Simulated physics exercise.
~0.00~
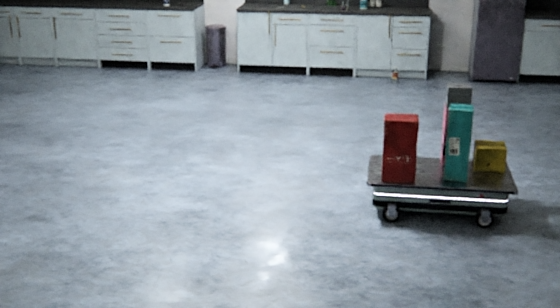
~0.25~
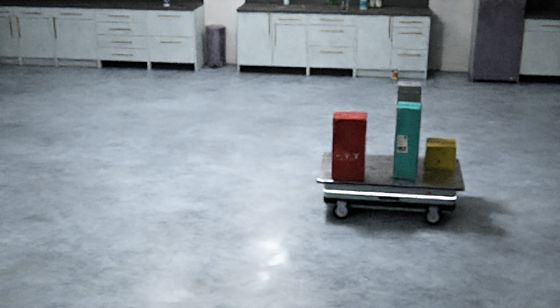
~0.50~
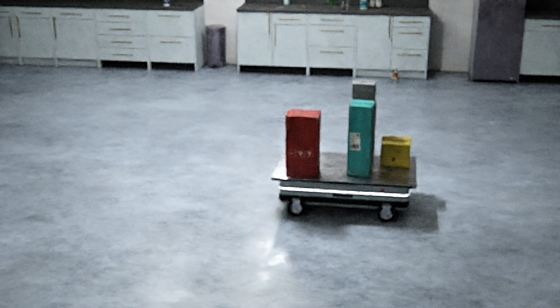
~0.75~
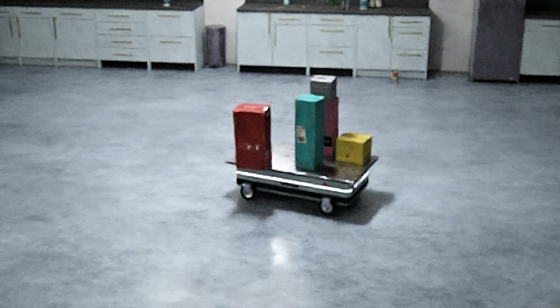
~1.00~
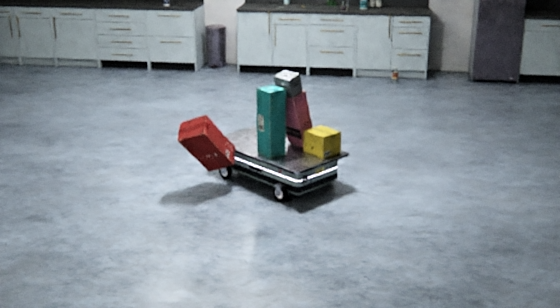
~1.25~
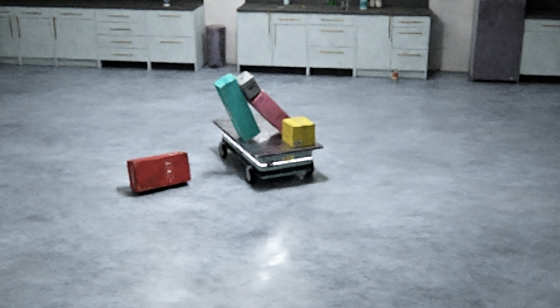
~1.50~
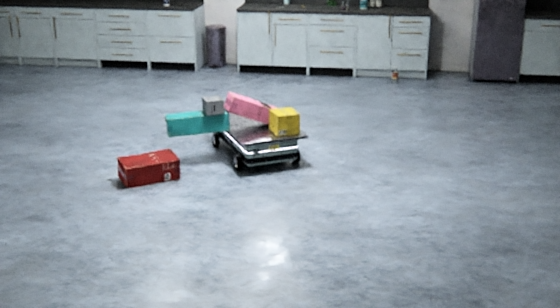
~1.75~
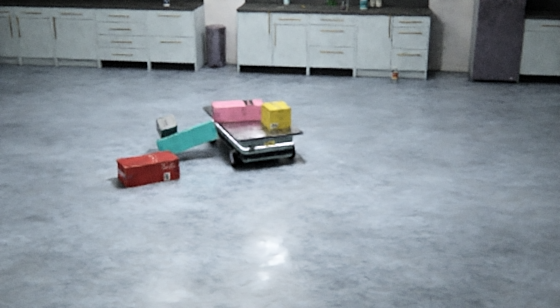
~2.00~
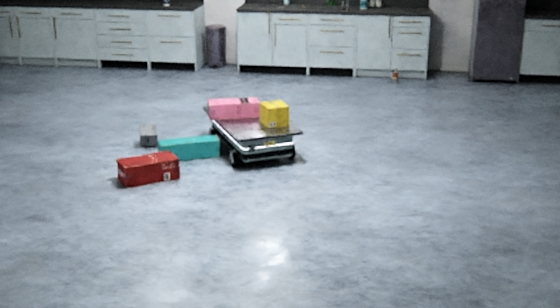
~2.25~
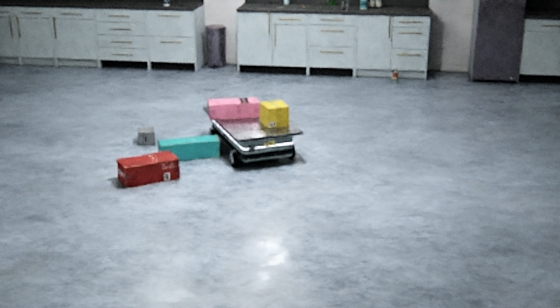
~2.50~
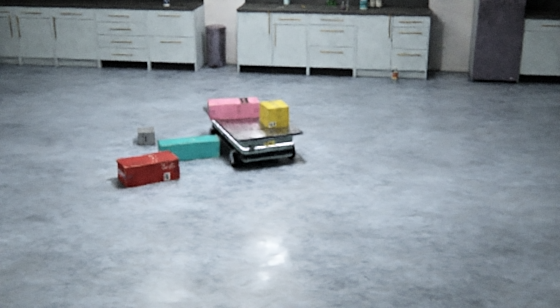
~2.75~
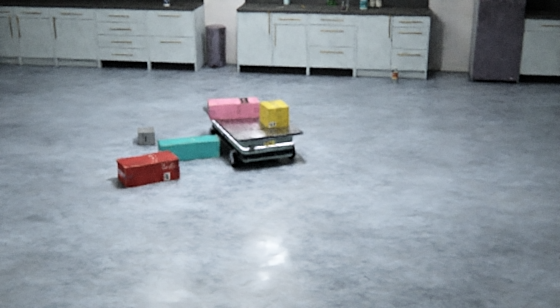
Grey-floored room with kitchen cabinets, a cart rolling left and turning, shedding red, turquoise and grey boxes, pink one toppling aboard.
